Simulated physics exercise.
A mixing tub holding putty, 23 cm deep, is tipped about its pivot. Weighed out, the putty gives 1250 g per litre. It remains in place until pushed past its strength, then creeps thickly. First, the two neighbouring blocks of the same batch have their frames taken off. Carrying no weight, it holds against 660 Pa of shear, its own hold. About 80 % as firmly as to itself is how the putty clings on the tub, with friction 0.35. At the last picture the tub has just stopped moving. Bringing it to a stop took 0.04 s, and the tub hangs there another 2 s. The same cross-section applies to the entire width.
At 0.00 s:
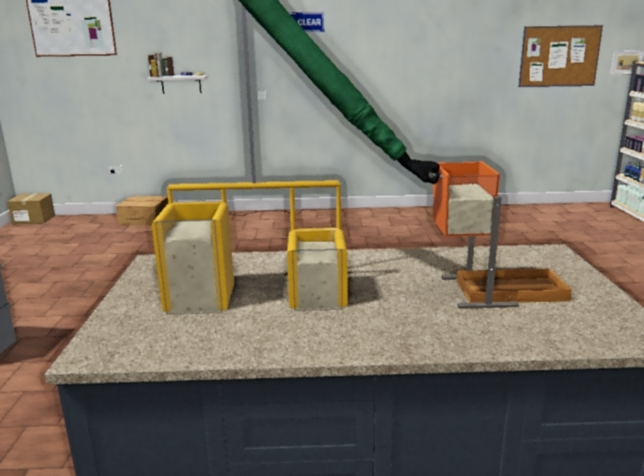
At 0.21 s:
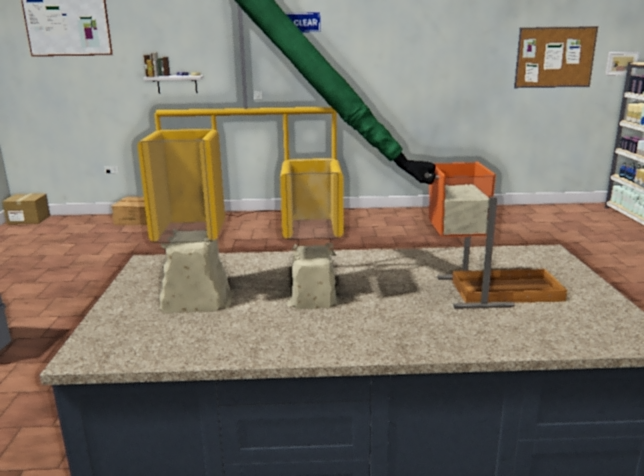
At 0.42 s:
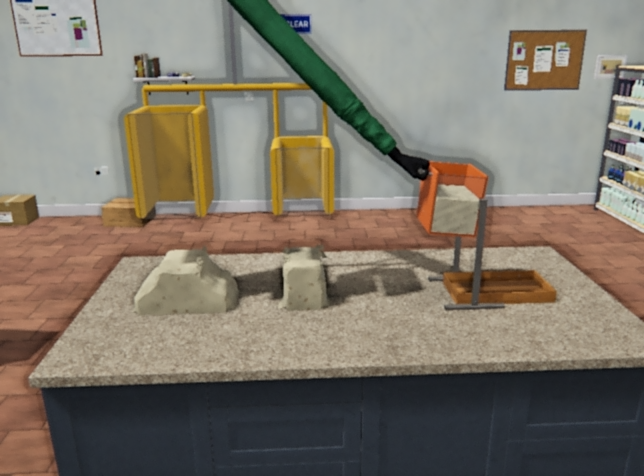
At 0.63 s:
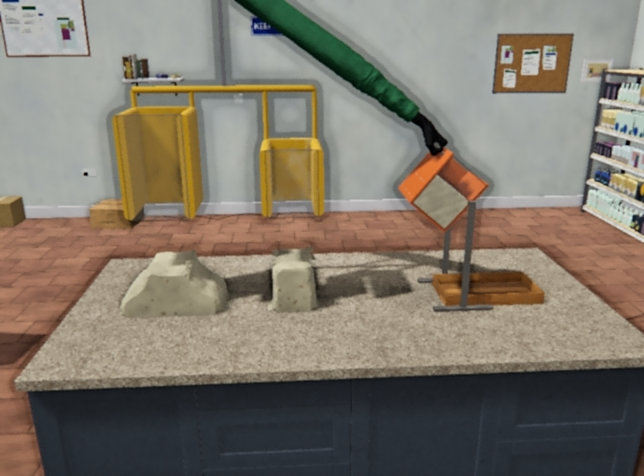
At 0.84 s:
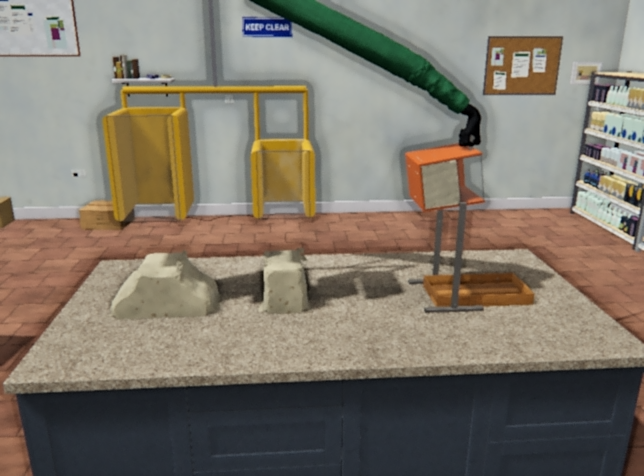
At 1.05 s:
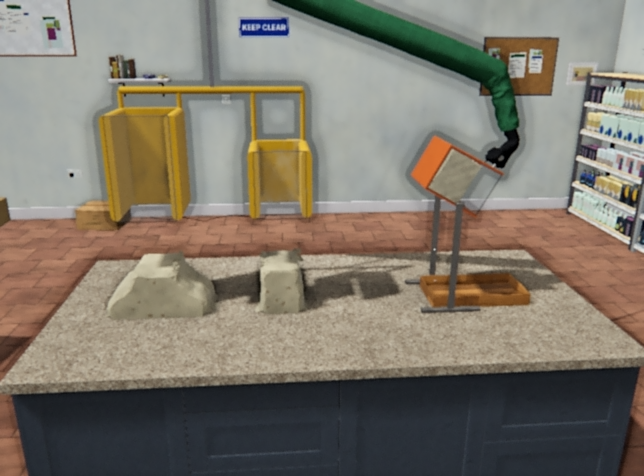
In a room with a speckled counter, a yellow double frame lifts off two pale grey blocks and moves back toward the wall, while the taller left block slumps into a low, wide mound. Then a green mechanical arm rotates the orange container clockwise on its stand, well past sideways, the pale contents still inside.
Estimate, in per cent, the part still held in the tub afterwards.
The part still in the tub is about 0 %.
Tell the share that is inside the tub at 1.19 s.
Roughly 100 per cent.
After 1.19 s, the tub is at 118 degrees and holds 100 %.
After 1.36 s, the tub is at 118 degrees and holds 51 %.
After 1.53 s, the tub is at 118 degrees and holds 0 %.
After 1.70 s, the tub is at 118 degrees and holds 0 %.
After 3.05 s, at the end, the tub is at 118 degrees and holds 0 %.
